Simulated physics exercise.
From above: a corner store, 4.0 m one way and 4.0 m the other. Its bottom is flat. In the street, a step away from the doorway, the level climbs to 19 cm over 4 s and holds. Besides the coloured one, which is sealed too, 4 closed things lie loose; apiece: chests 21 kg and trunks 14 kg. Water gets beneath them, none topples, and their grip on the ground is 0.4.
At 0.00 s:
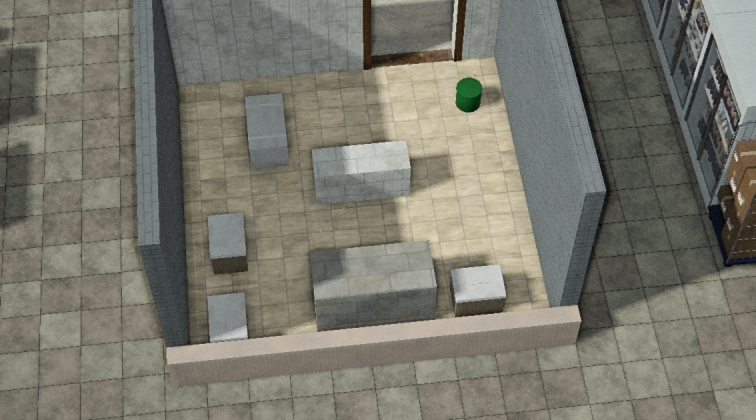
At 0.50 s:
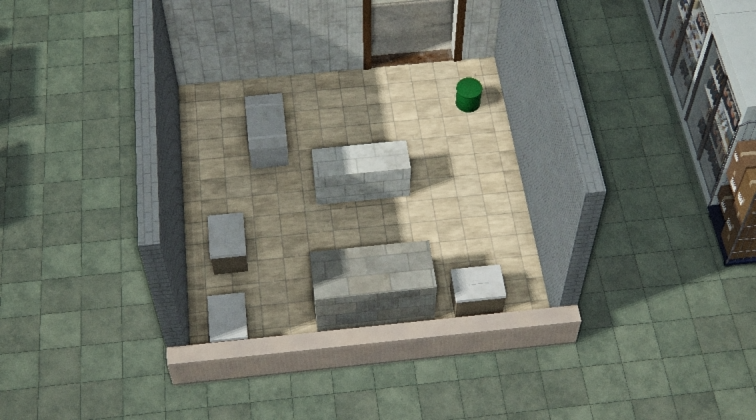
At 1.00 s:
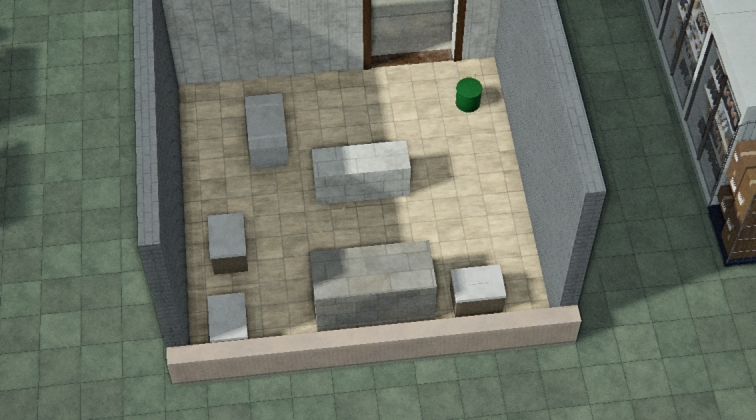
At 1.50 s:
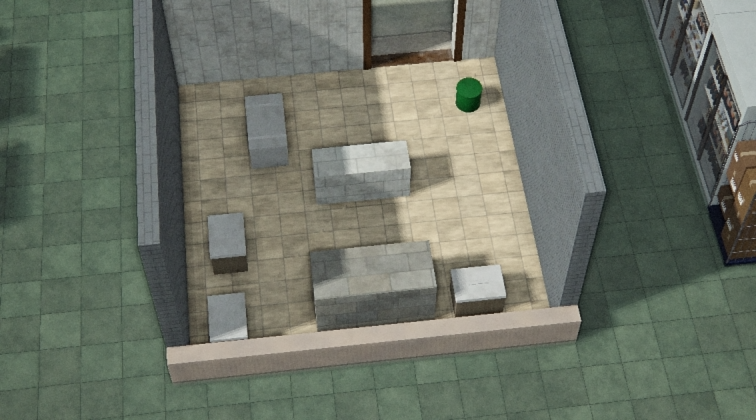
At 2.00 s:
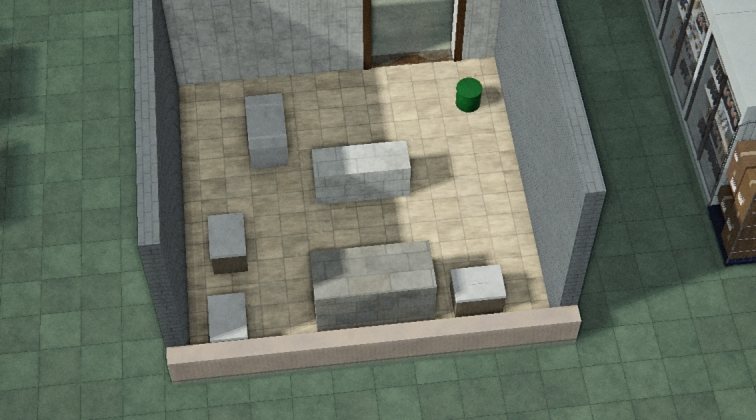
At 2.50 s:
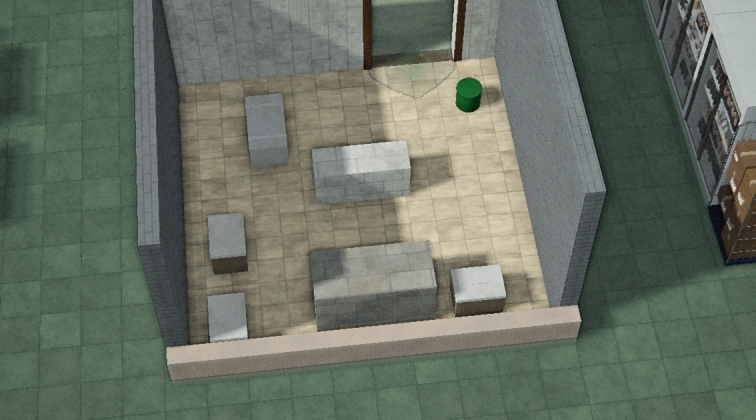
Around a corner store, green water covers the street, then enters the doorway; nothing inside shifts.
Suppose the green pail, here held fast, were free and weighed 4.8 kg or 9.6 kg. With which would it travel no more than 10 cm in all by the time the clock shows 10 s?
For it, neither load is enough.
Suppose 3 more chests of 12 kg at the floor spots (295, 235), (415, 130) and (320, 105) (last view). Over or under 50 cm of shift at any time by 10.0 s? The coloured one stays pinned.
In that order: Under, past it, less.
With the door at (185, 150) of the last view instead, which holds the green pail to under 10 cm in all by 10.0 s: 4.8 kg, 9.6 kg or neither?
Then neither load is enough.
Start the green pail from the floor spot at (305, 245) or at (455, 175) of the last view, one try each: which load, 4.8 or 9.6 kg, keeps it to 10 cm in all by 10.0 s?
In that order: The smaller is enough; neither is enough.
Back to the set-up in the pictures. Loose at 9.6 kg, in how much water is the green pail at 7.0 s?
Roughly 5 cm.
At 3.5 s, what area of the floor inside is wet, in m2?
About 2.0 m2.
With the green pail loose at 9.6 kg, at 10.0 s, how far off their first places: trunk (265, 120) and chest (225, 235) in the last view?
In turn: 80 cm, 0 cm.
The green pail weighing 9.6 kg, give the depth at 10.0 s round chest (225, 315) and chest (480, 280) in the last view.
Roughly 8 and 12 cm.
After 3.5 s the green pail would be 0 cm from its start with 4.8 kg and 0 cm from its start with 9.6 kg; 3 cm of water round it then.
After 4.5 s the green pail would be 31 cm from its start with 4.8 kg and 2 cm from its start with 9.6 kg; 5 cm of water round it then.
After 7.0 s the green pail would be 254 cm from its start with 4.8 kg and 19 cm from its start with 9.6 kg; 5 cm of water round it then.
After 10.0 s the green pail would be 309 cm from its start with 4.8 kg and 20 cm from its start with 9.6 kg; 6 cm of water round it then.
